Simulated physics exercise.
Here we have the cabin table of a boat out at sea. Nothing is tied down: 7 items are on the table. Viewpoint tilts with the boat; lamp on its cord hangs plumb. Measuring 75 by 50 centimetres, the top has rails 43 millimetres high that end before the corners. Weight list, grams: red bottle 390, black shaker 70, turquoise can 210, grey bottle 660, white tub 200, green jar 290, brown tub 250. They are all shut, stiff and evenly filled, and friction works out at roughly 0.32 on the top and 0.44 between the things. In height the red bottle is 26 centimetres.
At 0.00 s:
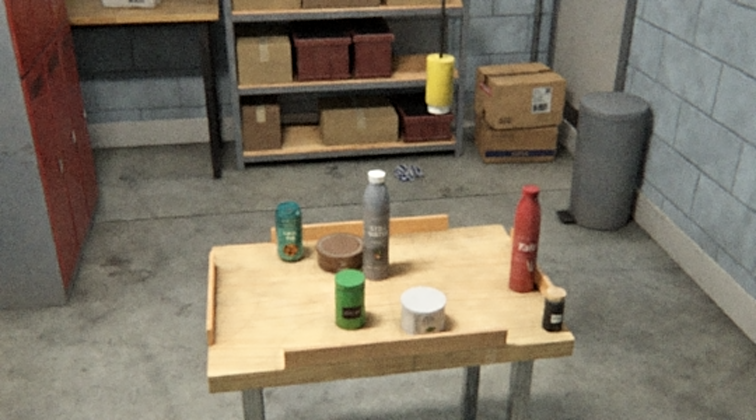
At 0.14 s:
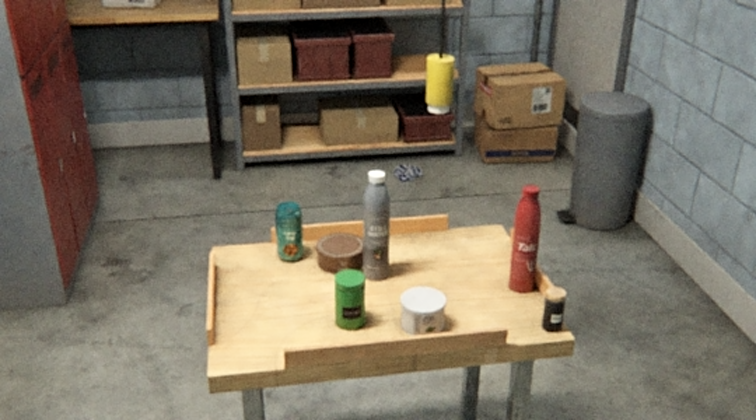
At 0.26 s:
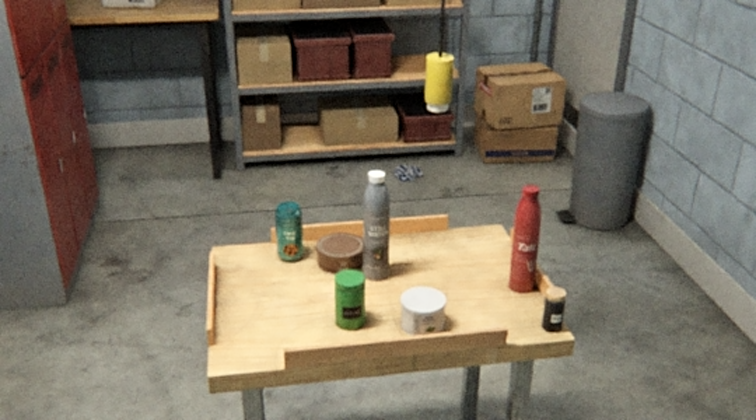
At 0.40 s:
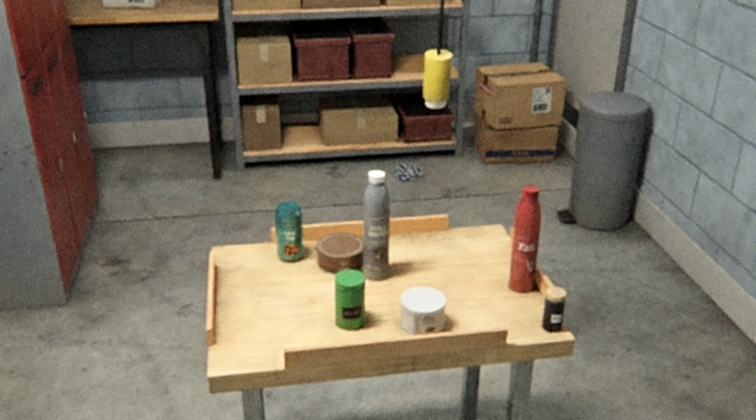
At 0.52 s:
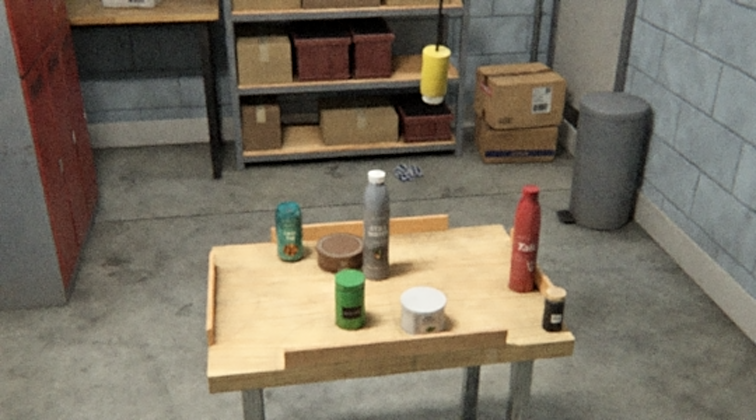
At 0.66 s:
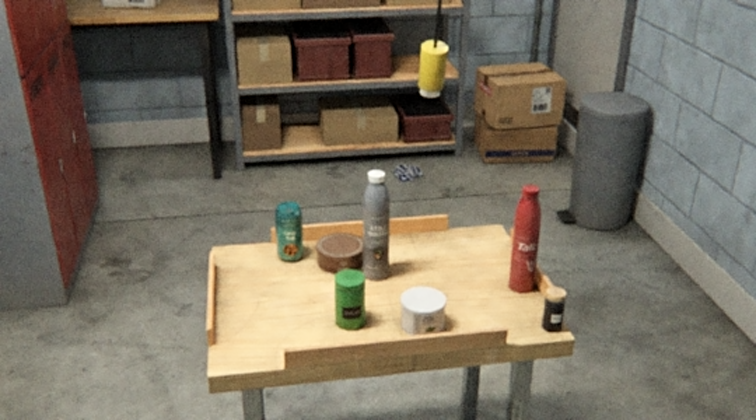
The video shows seven closed containers, including red and grey bottles, standing motionless on a wooden table with raised edges in a room with shelves, while a yellow lamp hanging behind it drifts slightly left and upward.
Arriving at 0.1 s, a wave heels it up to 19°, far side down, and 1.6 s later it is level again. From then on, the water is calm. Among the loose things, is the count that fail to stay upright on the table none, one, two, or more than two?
My guess is only two things.
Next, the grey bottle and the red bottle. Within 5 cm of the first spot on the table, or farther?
As for the grey bottle, it winds up somewhere else, and the red bottle winds up somewhere else.
Around 1.06 s, boat heeled 17°, far side down; red bottle tipped 36° against what carries it near (514, 225); grey bottle tipped 35° against what carries it.
Around 1.26 s, boat heeled 11°, far side down; red bottle on its side near (495, 233); grey bottle tipped 73° against what carries it; brown tub shifted 4 cm.
Finally (3.2 s), on their side or leaning hard on the table, red bottle and grey bottle; the other 5 still in place (within 5 cm). In the last view, red bottle near (489, 223), black shaker near (552, 307).
